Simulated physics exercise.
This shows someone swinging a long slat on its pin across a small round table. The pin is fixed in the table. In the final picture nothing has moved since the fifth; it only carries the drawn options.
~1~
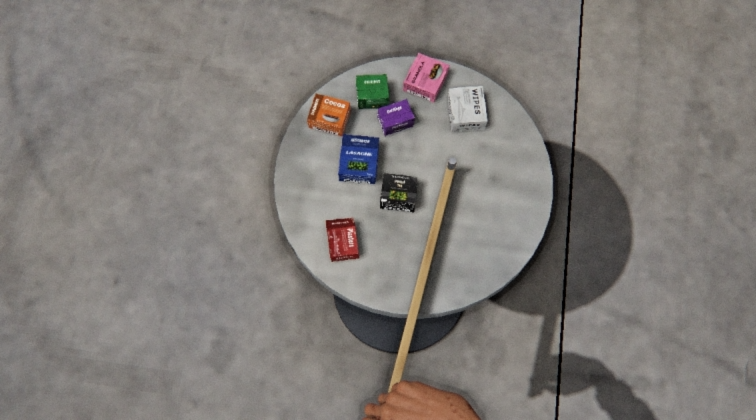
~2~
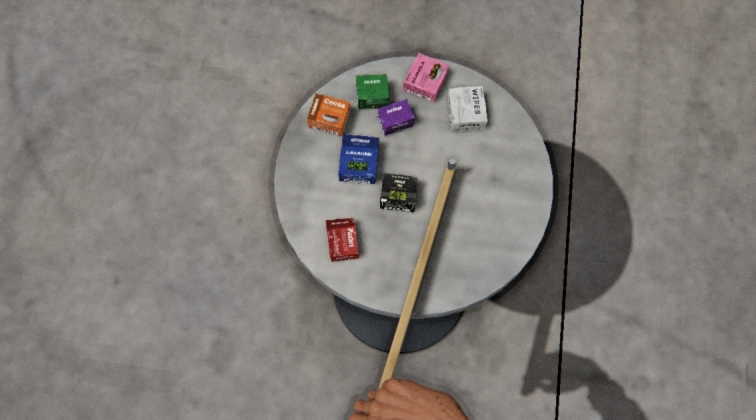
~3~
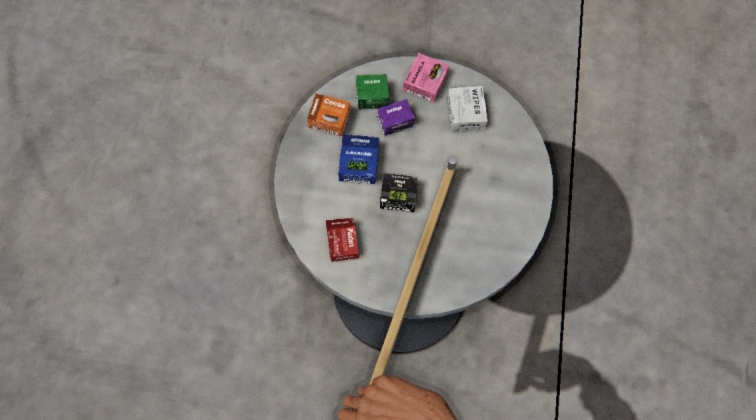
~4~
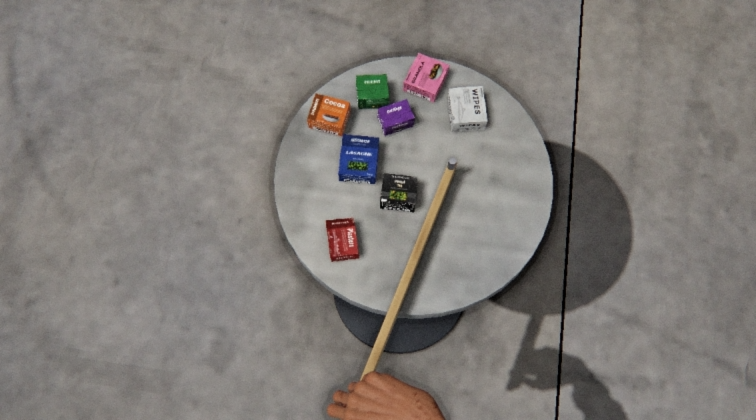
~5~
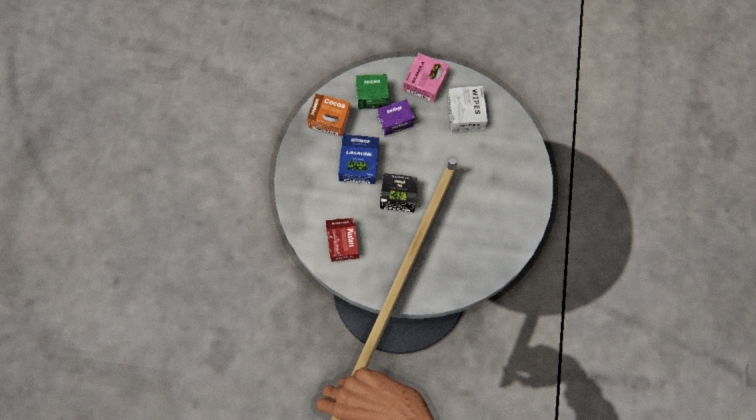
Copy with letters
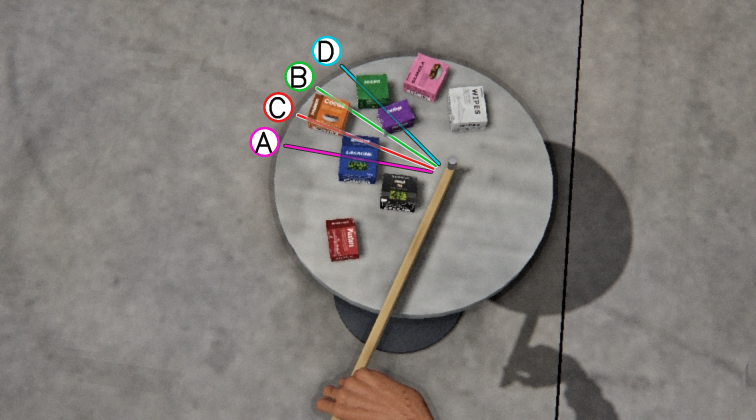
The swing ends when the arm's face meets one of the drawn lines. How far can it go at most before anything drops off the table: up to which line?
It can go as far as C.
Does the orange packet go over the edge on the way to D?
By then, yes.
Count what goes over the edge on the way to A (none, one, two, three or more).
The count is none.
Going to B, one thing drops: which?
The orange packet.
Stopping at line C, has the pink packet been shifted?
No.
On the marked copy, A at (358, 159); B at (375, 126); C at (365, 142); D at (389, 114).
Taking C. A third of the way, arm (369, 218); red box (325, 222); black packet (390, 180).
Two thirds of the way, arm (353, 169); red box (312, 156); blue packet (348, 153).
When it is over, arm (361, 131); orange packet (340, 74); red box (330, 104); nothing has fallen.
As for the rest, A is safe but short; B drops the orange packet; D drops the orange packet and green packet.
